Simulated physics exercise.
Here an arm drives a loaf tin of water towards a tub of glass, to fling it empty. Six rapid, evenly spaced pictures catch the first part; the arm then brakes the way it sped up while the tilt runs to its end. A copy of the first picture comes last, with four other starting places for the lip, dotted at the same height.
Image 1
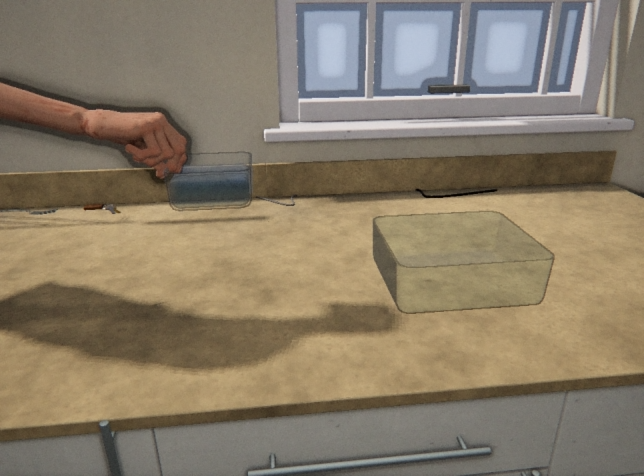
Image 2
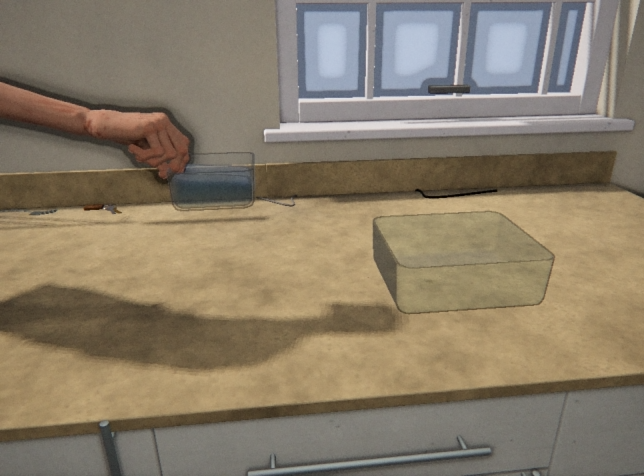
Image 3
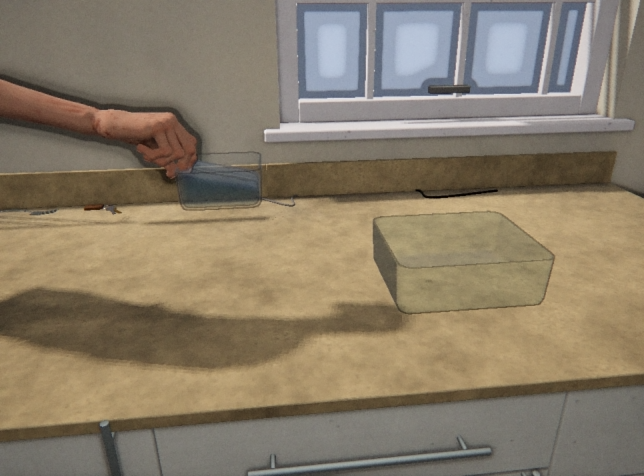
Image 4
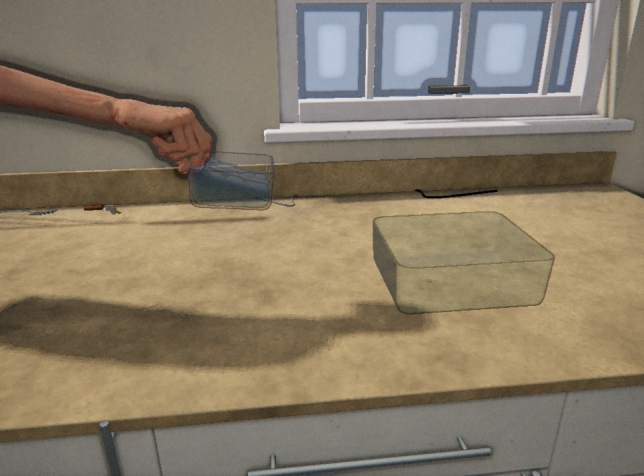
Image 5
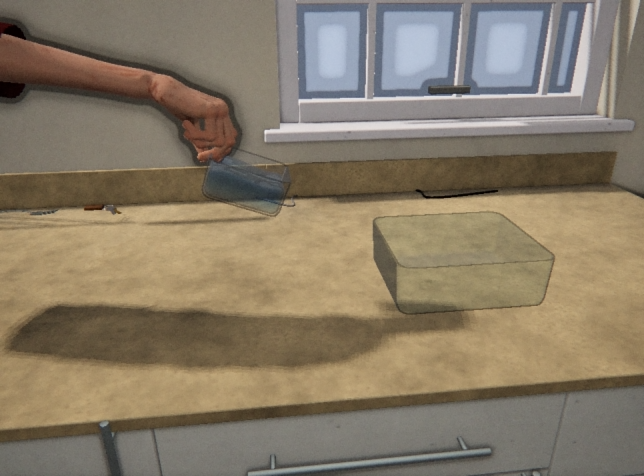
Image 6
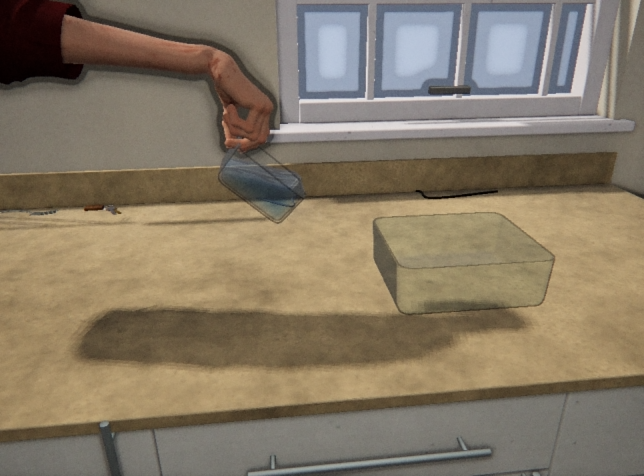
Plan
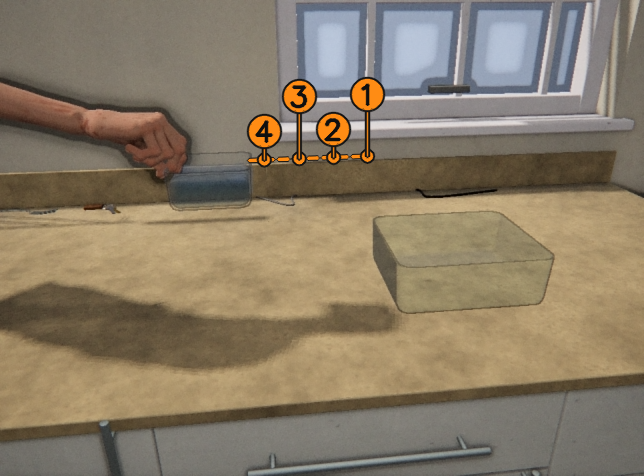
On a kitchen counter beneath a window, a hand at the left holds a clear container of blue water upright, with an empty glass tub sitting to the right. The arm moves slightly right, then farther, tilting the container increasingly steeply until the water reaches its lower rim.
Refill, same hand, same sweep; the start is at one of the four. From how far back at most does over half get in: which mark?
The answer is place 3.
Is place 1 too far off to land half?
No, not at all.
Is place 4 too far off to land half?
Yes.
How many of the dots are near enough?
Three of them.
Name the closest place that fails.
Place 4.
On the marked copy, 1 at (367, 156); 2 at (333, 157); 3 at (299, 158); 4 at (264, 159).
With 1, about 76 % lands in the tub, 2 % falls short and 23 % goes beside or beyond.
With 2, about 85 % lands in the tub, 2 % falls short and 13 % goes beside or beyond.
With 3, about 80 % lands in the tub, 12 % falls short and 7 % goes beside or beyond.
With 4, about 10 % lands in the tub, 87 % falls short and 3 % goes beside or beyond.
